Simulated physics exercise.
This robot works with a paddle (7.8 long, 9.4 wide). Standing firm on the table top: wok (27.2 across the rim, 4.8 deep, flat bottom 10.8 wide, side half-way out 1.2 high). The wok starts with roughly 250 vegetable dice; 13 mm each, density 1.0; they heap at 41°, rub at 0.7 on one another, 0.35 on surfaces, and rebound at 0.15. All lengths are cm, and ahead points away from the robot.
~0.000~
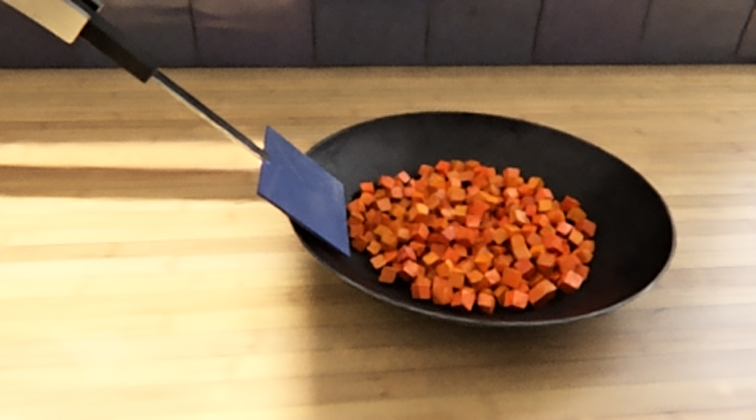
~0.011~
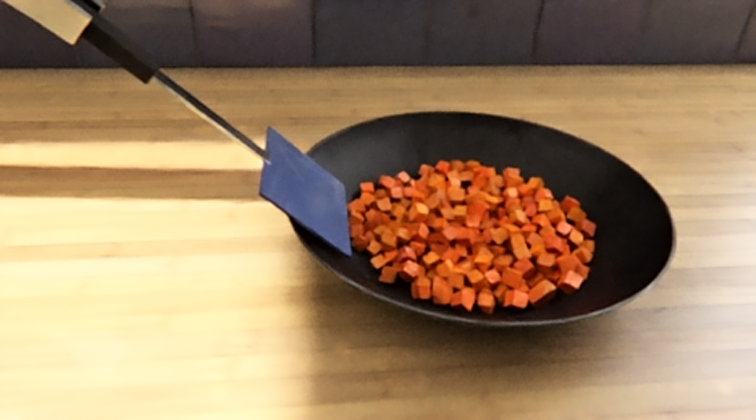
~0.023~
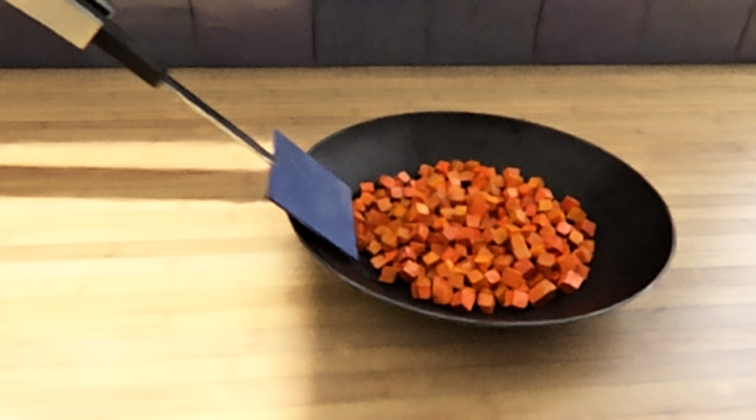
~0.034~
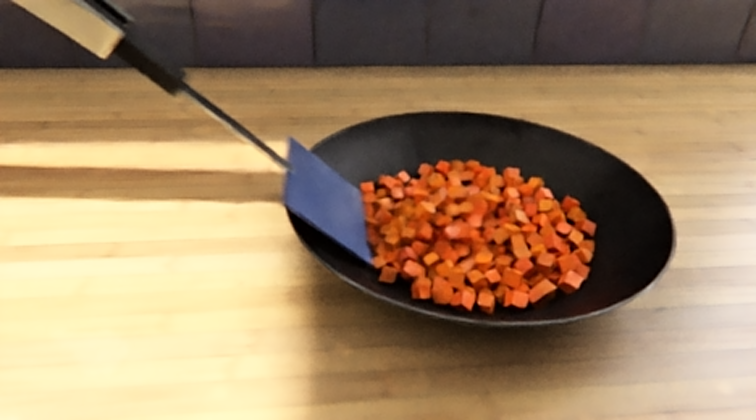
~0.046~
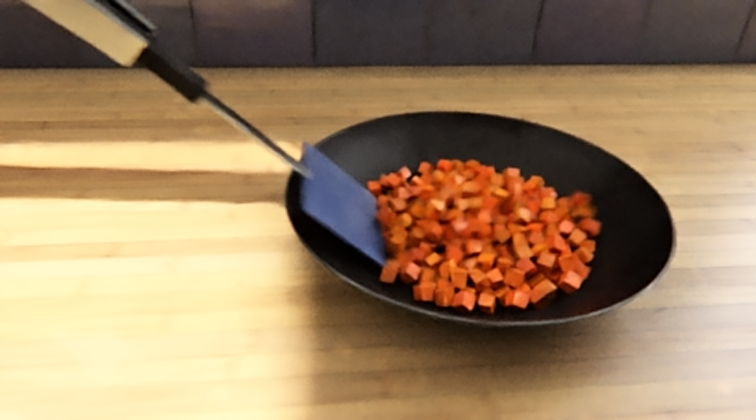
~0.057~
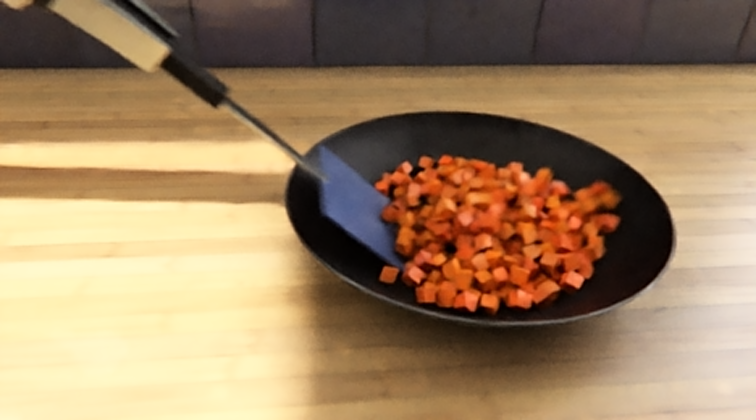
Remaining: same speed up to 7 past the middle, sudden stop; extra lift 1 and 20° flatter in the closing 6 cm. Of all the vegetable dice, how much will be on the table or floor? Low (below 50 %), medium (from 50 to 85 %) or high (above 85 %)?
On the table or floor the share is low, below 50 %.
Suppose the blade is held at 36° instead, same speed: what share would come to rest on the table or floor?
Then about 35 per cent.
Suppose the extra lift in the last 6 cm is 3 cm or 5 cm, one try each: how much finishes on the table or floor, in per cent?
About 35 and 15 per cent.
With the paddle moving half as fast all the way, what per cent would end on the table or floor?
In that case some 25 per cent.
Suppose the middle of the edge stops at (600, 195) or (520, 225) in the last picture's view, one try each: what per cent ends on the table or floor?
Some 65 and 15 per cent.
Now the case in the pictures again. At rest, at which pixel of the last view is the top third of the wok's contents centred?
Near (594, 212).
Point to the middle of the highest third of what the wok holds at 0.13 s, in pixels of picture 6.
Near (586, 184).
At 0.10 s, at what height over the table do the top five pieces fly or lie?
Some 6 cm.
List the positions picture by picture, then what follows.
In the first frame, the paddle top edge at (263, 156), sloping 44°; upper third of the load around (474, 220), from x 355 to 585, top at y 165; 247 in the wok.
In the second frame, the paddle top edge at (264, 157), sloping 44°; upper third of the load around (474, 220), from x 355 to 585, top at y 165.
In the third frame, the paddle top edge at (272, 160), sloping 44°; upper third of the load around (474, 220), from x 355 to 585, top at y 165.
In the fourth frame, the paddle top edge at (287, 167), sloping 44°; upper third of the load around (467, 219), from x 365 to 585, top at y 165.
In the fifth frame, the paddle top edge at (305, 173), sloping 44°; upper third of the load around (474, 214), from x 375 to 590, top at y 165.
In the sixth frame, the paddle top edge at (322, 177), sloping 44°; upper third of the load around (486, 207), from x 380 to 610, top at y 160; 247 in the wok.
After 0.10 s, sloping 44°, highest piece 7 above the table; 245 in the wok, 2 on the blade or in flight.
After 0.13 s, sloping 38°, highest piece 10 above the table; 239 in the wok, 8 on the blade or in flight.
After 0.35 s, sloping 24°, highest piece 6 above the table; 154 in the wok, 91 on the table or floor, 2 on the blade or in flight.
After 1.40 s, sloping 24°, highest piece 6 above the table; 154 in the wok, 93 on the table or floor.
In the end, 154 in the wok, 93 on the table or floor. That is 38 % on the table or floor.
